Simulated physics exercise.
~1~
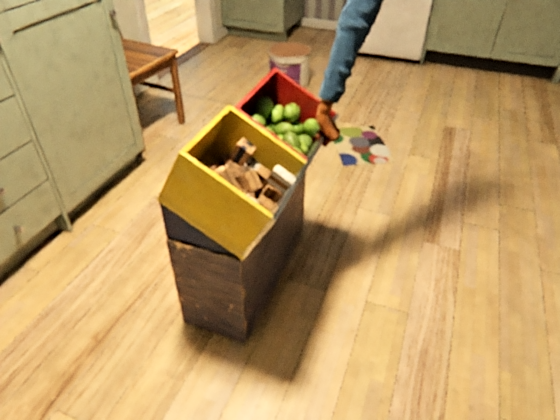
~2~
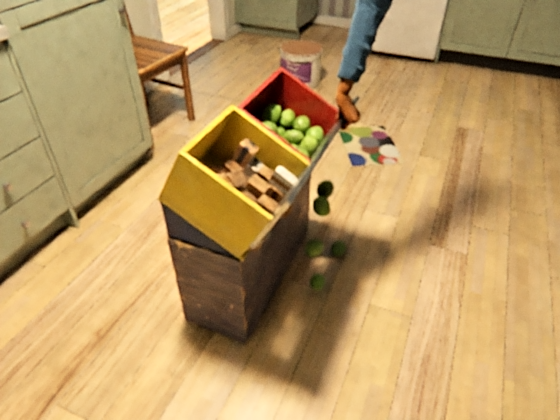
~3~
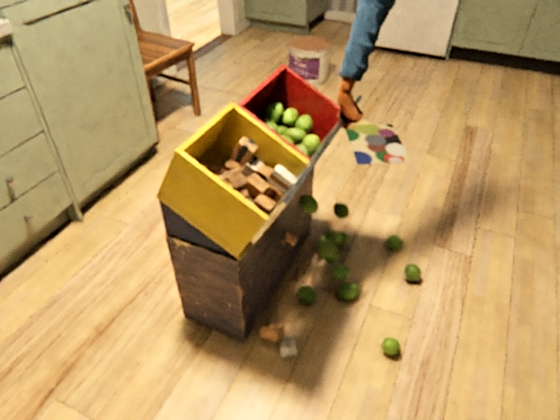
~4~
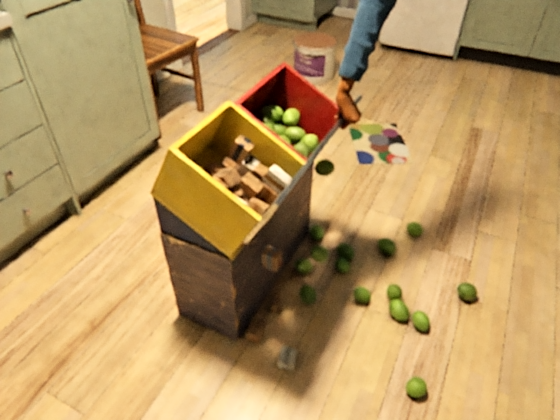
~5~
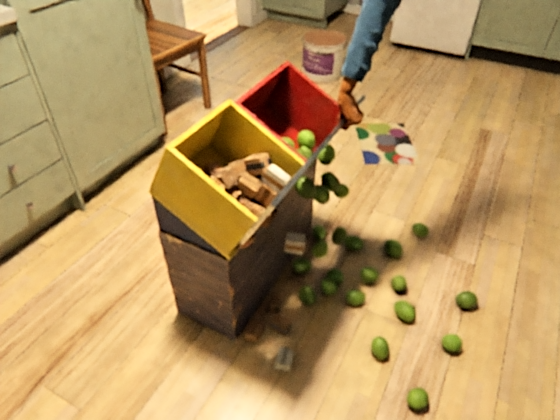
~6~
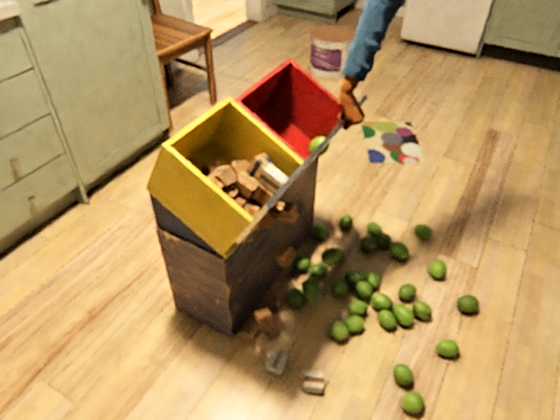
In a kitchen, a hand in a blue sleeve lifted the gate across a red chute of limes and a yellow chute of little blocks, and nearly all the limes tumbled onto the wooden floor while most of the blocks stayed put.
